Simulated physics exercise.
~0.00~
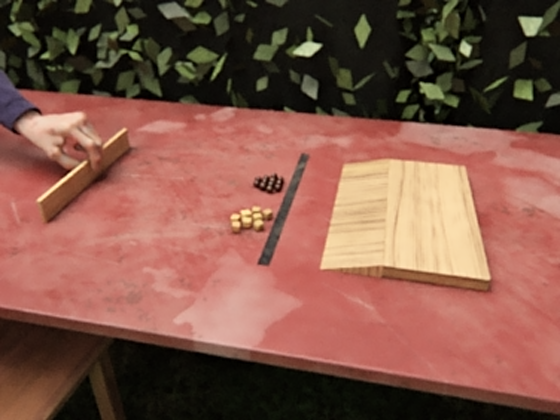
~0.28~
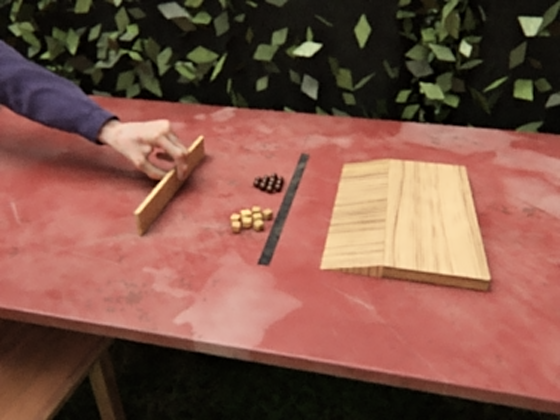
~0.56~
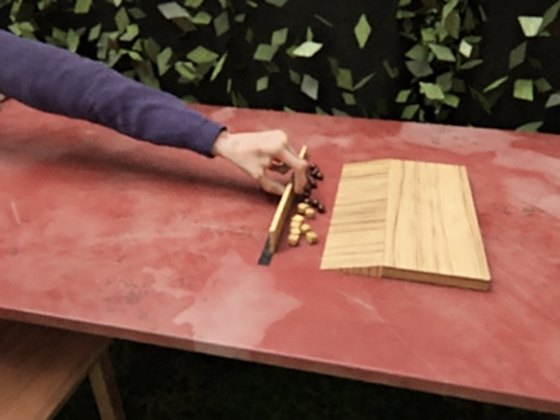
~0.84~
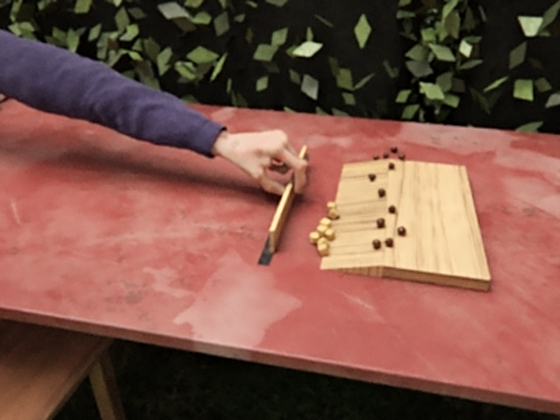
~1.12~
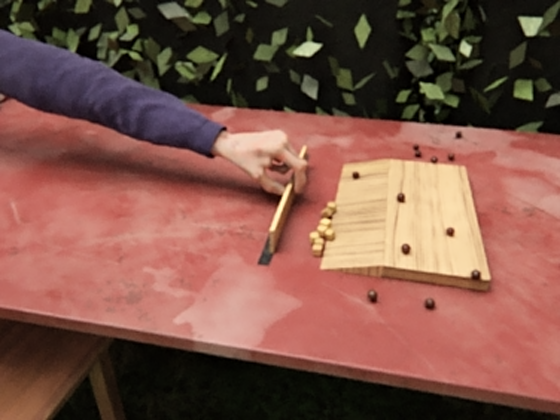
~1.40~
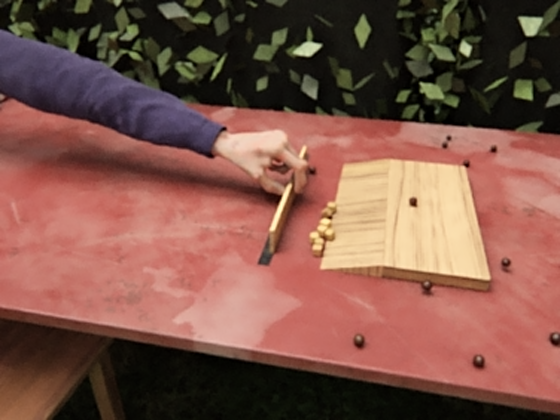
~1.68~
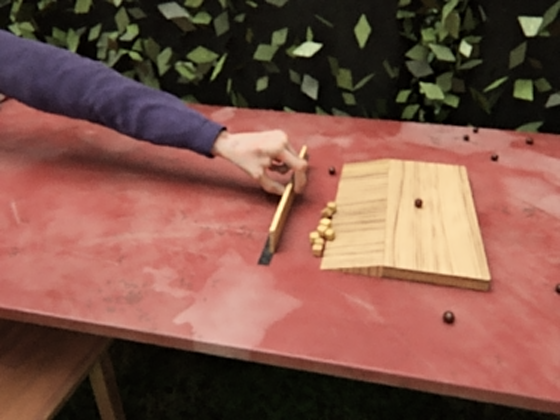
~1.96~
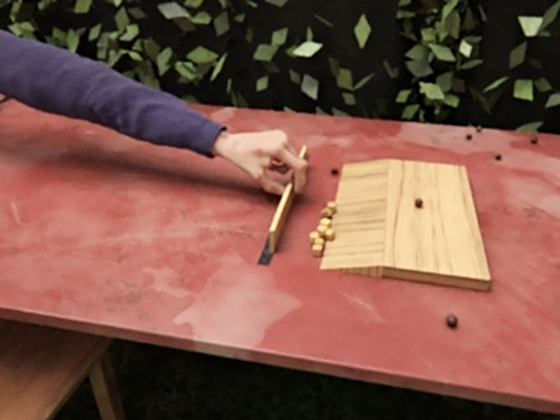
The footage shows a hand sliding an upright strip of wood rightward across a red table to black tape, pushing two small heaps; the pale pieces stop short of the wooden ramp, while the dark ones scatter over it, most rolling beyond and one resting on the slab.
